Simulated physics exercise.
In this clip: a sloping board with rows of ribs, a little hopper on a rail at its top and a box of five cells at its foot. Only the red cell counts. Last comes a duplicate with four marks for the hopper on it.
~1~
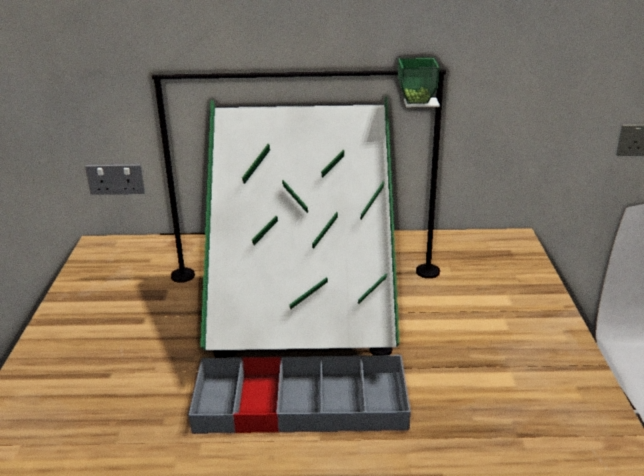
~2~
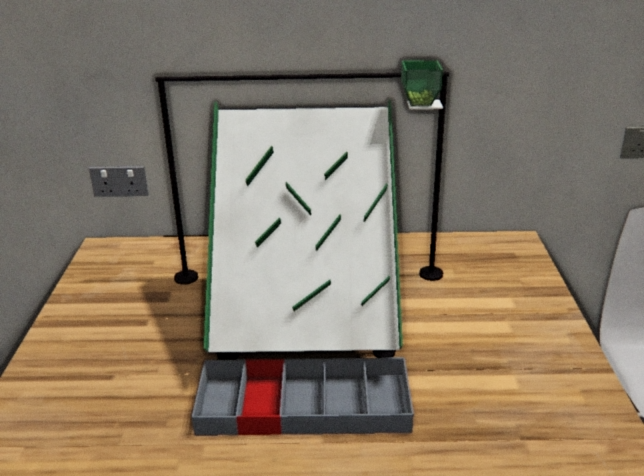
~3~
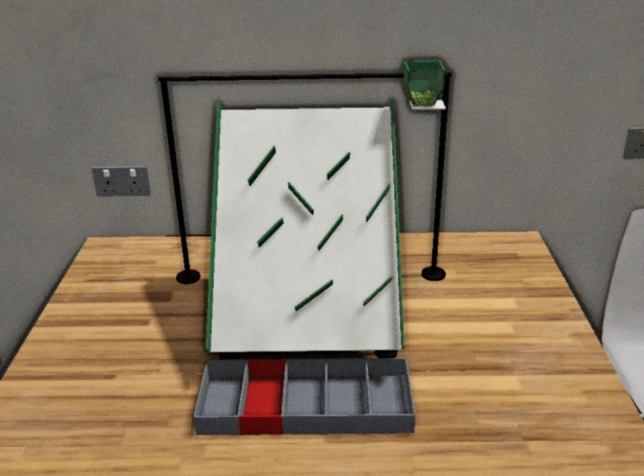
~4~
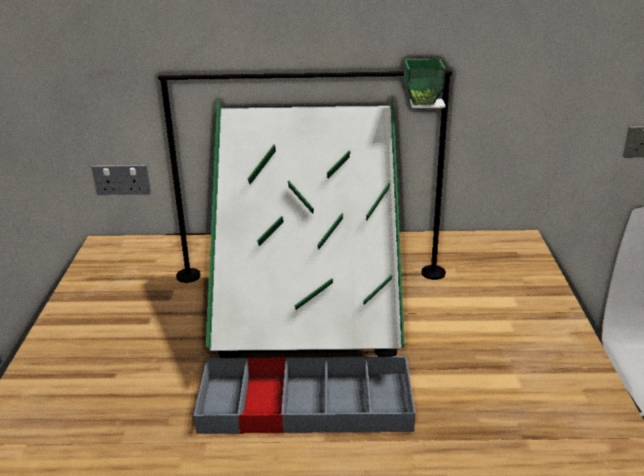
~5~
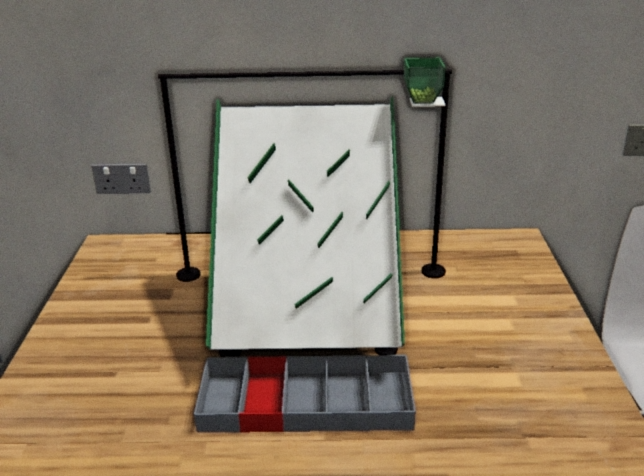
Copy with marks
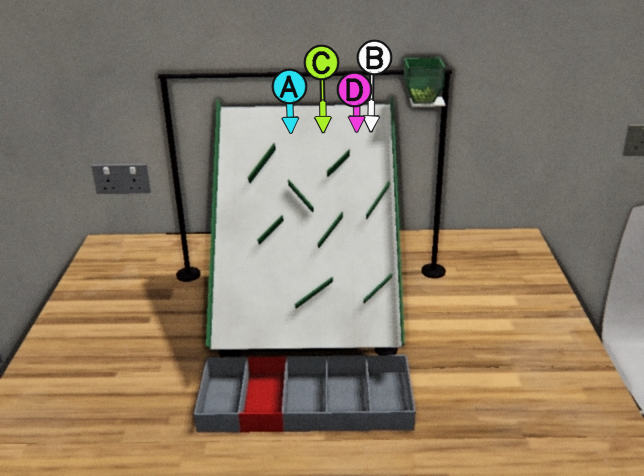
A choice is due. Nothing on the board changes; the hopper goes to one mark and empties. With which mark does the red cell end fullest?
The best mark is C.
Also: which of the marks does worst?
Here it is mark B.
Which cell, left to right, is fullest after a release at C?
The second.
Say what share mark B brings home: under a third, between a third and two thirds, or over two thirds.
Mark B gives under a third.
On the marked copy, mark A meets the board at (290, 127); mark B meets the board at (371, 125); mark C meets the board at (323, 126); mark D meets the board at (356, 126).
If A is chosen, close to a third in the red cell, close to a third in other cells, close to a third outside the box.
If B is chosen, a small share in the red cell, close to a third in other cells, close to half outside the box.
If C is chosen, close to two thirds in the red cell, a small share in other cells, close to a quarter outside the box.
If D is chosen, close to a third in the red cell, close to a quarter in other cells, close to a third outside the box.
